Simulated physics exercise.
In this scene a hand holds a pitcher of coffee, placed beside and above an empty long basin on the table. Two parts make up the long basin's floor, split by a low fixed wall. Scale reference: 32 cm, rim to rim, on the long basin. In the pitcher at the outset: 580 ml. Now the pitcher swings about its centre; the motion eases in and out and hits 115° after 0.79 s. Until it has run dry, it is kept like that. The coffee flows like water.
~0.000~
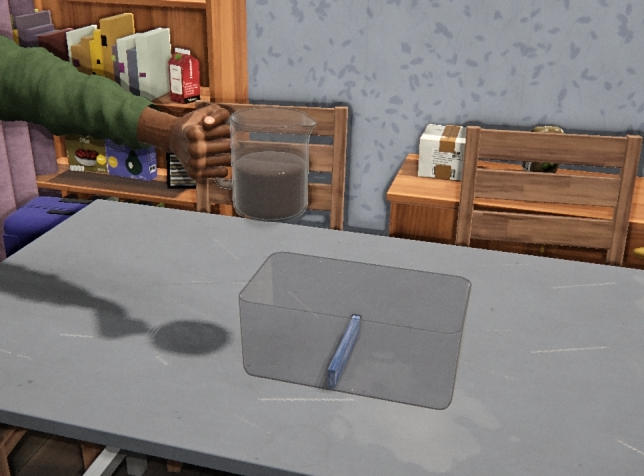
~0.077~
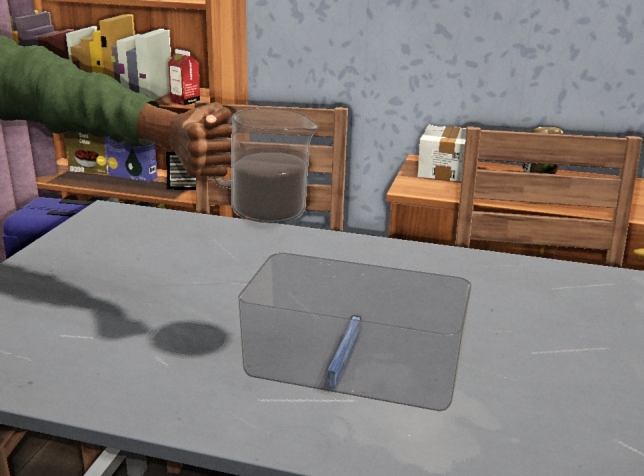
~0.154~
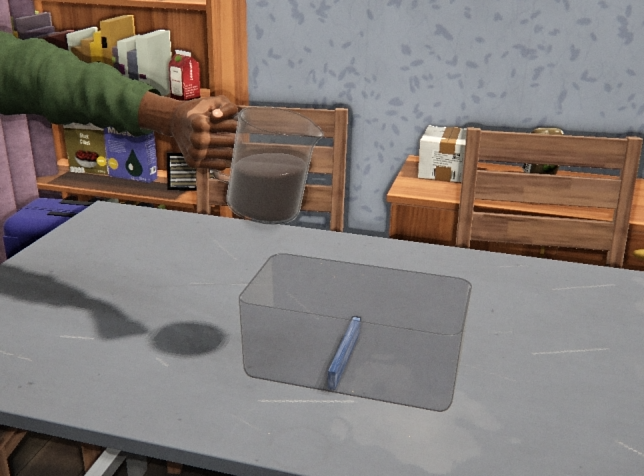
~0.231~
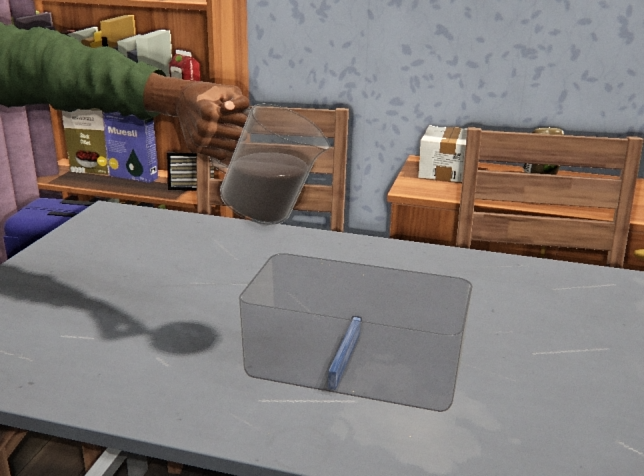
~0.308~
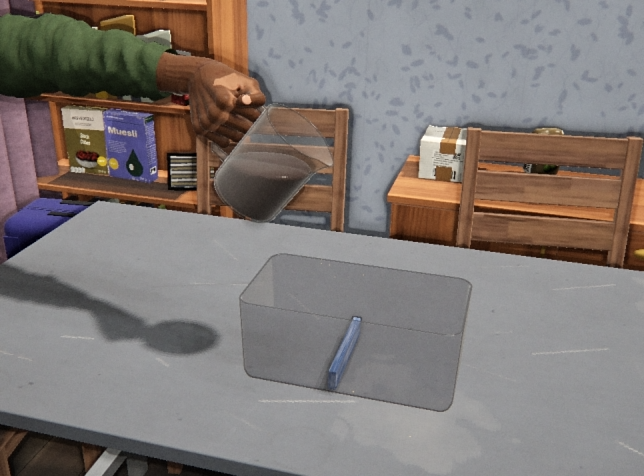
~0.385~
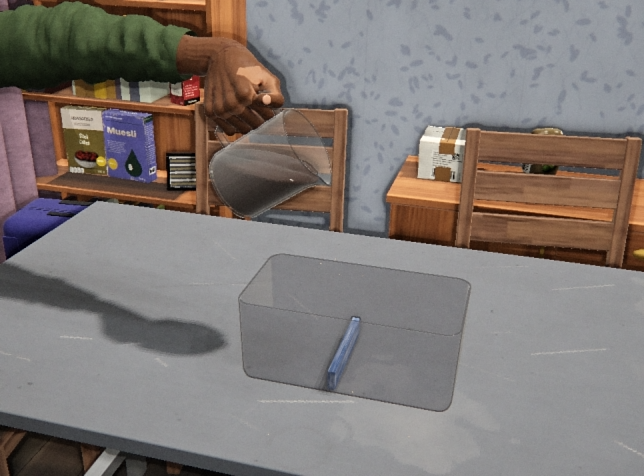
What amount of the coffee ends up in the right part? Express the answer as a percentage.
86 %.
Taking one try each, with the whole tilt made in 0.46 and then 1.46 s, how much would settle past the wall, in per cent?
Respectively about 80 and 85 percent.
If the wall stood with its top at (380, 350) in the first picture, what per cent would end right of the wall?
That would be about 10 in a hundred, I'd say.
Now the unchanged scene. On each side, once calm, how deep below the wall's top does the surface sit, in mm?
Measured: Left around 30 mm, right around 14 mm.
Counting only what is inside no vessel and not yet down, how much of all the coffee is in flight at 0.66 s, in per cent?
I'd say close to 36 per cent.
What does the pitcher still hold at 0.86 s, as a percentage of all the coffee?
10 per cent or so.
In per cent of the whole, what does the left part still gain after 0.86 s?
Around 4 in a hundred.
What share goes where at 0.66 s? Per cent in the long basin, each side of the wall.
0 per cent left and 9 right, roughly.
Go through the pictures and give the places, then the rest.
In the first picture, it leans 0°; its right rim is at (316, 123); the coffee meets the walls at (239, 158) and (305, 165); the long basin's rim runs from (256, 275) to (466, 306); the wall's top is at (345, 342).
In the second picture, it leans 3°; its right rim is at (318, 126); the coffee meets the walls at (238, 159) and (305, 165).
In the third picture, it leans 10°; its right rim is at (323, 135); the coffee meets the walls at (237, 161) and (306, 166).
In the fourth picture, it leans 23°; its right rim is at (330, 147); the coffee meets the walls at (236, 160) and (308, 167).
In the fifth picture, it leans 38°; its right rim is at (334, 165); the coffee meets the walls at (226, 162) and (312, 171).
In the sixth picture, it leans 55°; its right rim is at (331, 184); the coffee meets the walls at (219, 152) and (319, 175).
After 0.66 s the tilt is 107° and 56 per cent is still to pour, 0 is left of the wall and 9 right of it.
After 0.86 s the tilt is 115° and 11 per cent is still to pour, 7 is left of the wall and 67 right of it.
After 1.06 s the tilt is 115° and 0 per cent is still to pour, 10 is left of the wall and 84 right of it.
After 1.29 s the tilt is 115° and 0 per cent is still to pour, 11 is left of the wall and 86 right of it.
In the end 11 per cent lies left of the wall, 86 right of it and 3 outside.
